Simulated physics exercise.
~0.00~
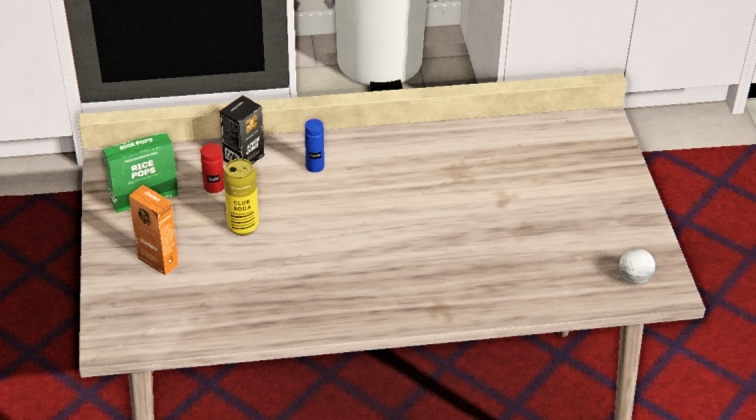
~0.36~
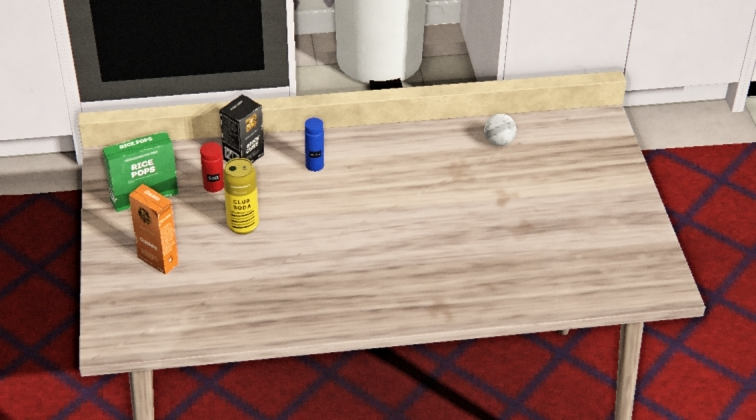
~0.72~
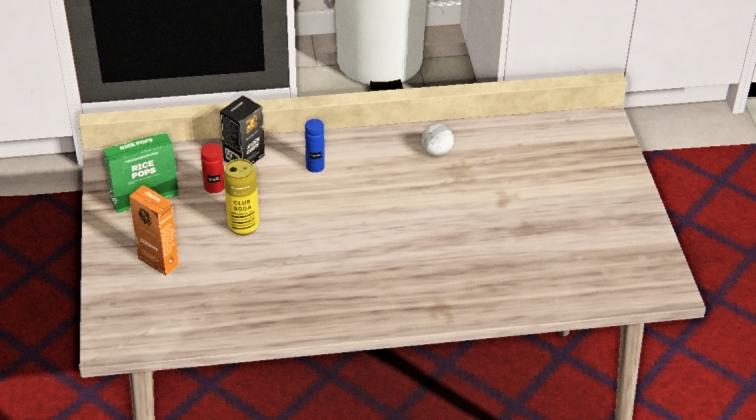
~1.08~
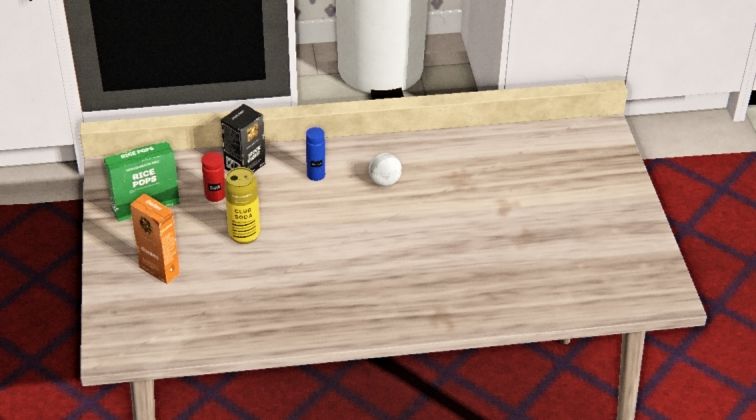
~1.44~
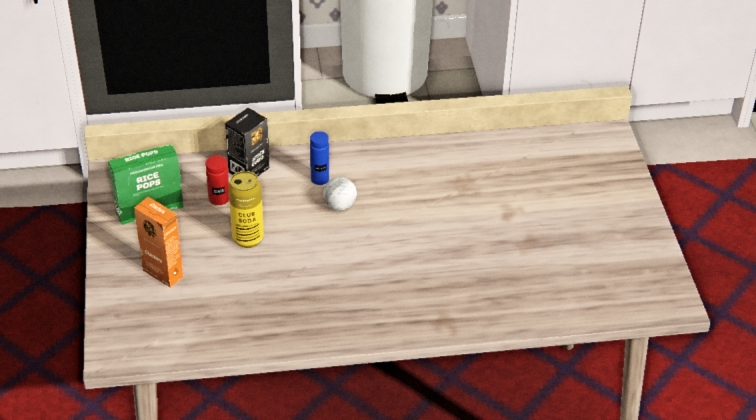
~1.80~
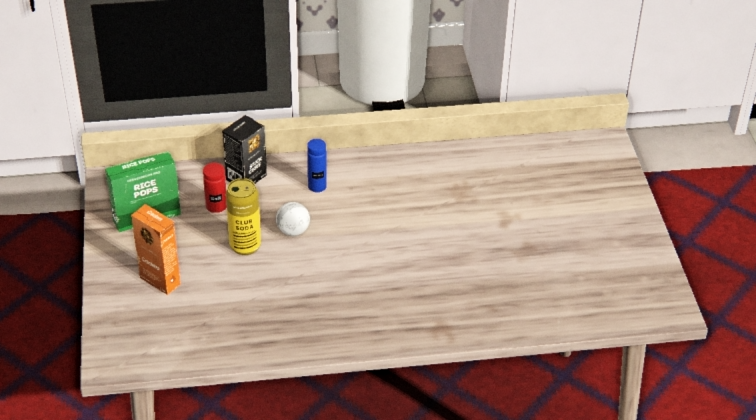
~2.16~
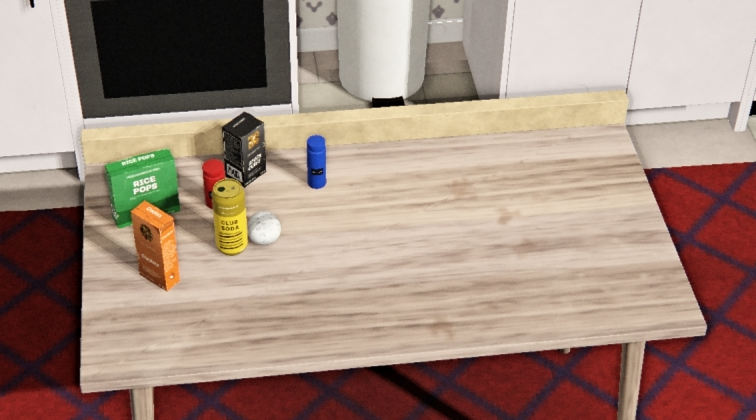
The clip opens on a wooden table with a white ball near its right edge and a group of boxes and containers toward the left, beside a raised strip along the far edge. The ball travels up and left to the far side, near the strip. It then rolls leftward, drifting back toward the viewer and passing in front of the upright blue shaker. Continuing left, it reaches the yellow can, which shifts slightly left but stays standing. At the end, the ball is right beside the can, and the other items remain in their places.
